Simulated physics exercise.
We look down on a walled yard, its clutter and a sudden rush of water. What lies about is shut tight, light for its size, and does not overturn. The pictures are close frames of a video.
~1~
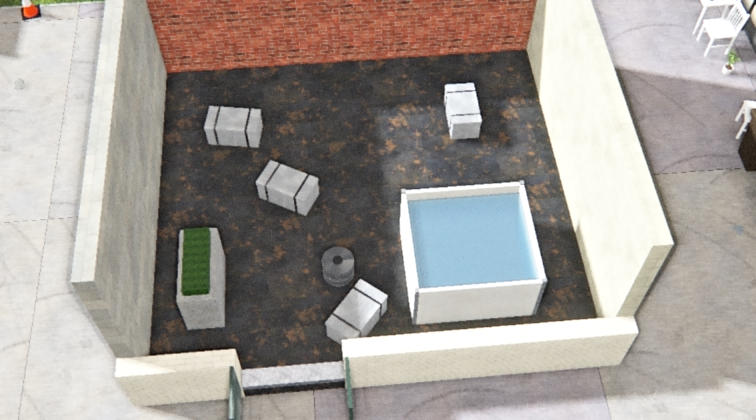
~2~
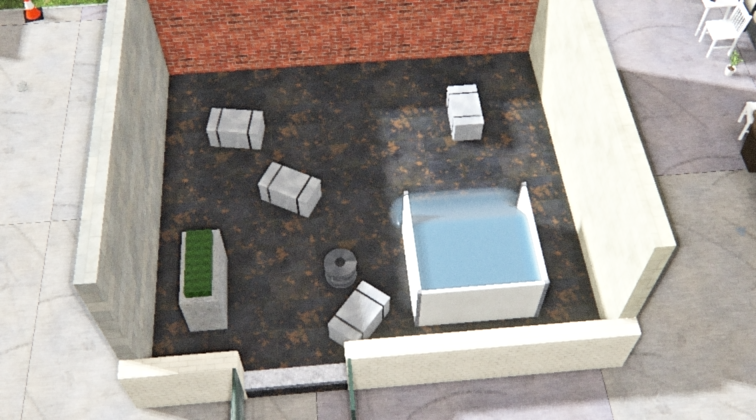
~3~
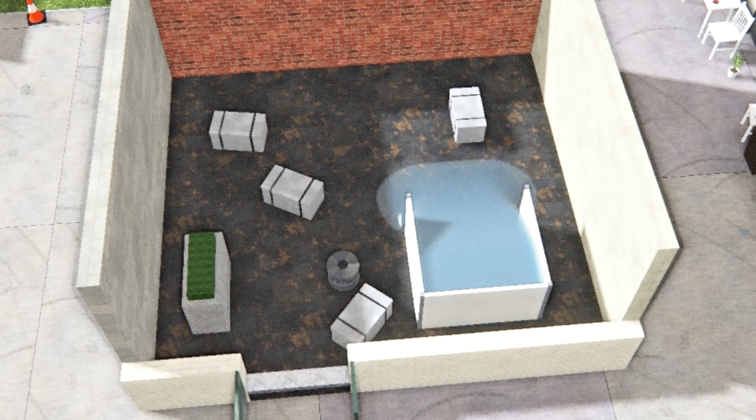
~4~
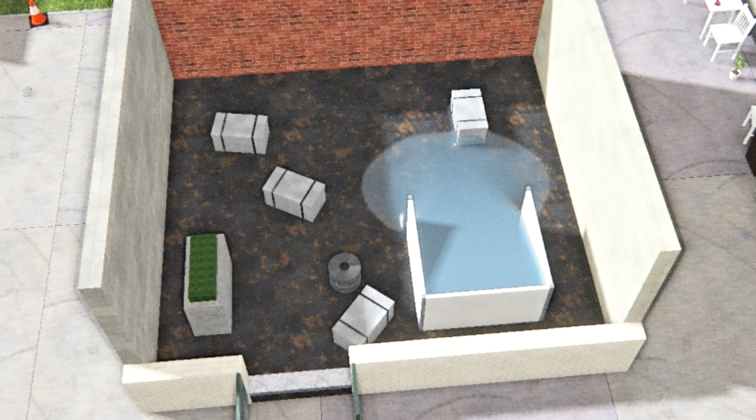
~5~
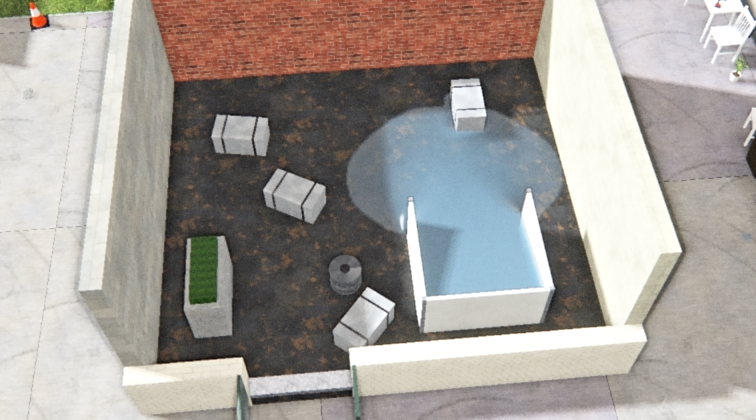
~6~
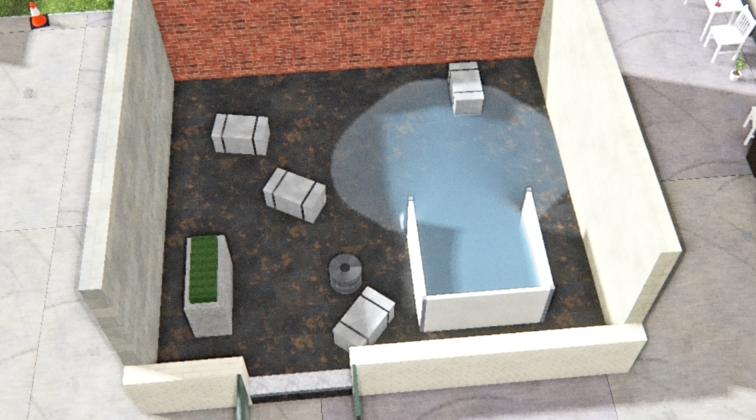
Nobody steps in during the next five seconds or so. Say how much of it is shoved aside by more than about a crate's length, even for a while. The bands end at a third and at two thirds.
That comes to between one and two thirds.
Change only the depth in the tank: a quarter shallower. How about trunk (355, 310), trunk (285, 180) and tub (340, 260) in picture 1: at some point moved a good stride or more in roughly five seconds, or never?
In that order: No, never so far, not that far.
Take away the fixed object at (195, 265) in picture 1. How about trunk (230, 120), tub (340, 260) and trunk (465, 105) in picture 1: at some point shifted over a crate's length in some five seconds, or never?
In turn: Yes, never so far, yes.
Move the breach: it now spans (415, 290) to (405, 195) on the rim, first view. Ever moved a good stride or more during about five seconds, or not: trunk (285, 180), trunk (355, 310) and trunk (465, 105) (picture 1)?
As listed: That far or more, pushed that far, never so far.
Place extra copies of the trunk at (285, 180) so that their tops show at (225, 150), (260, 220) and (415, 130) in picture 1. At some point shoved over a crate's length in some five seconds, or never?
In that order: Shifted that much, never so far, that far or more.
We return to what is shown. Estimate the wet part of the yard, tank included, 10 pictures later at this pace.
Some 55 per cent.
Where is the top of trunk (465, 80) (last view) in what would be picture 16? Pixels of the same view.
Near (463, 52).
A moment on, 1 of 5 are well off their spots; 1 afloat.
Next, 1 of 5 are well off their spots; 1 afloat.
Later, 1 of 5 are well off their spots; 2 afloat.
In the end, 2 of 5 are well off their spots, and 2 have been at some point; 2 afloat.
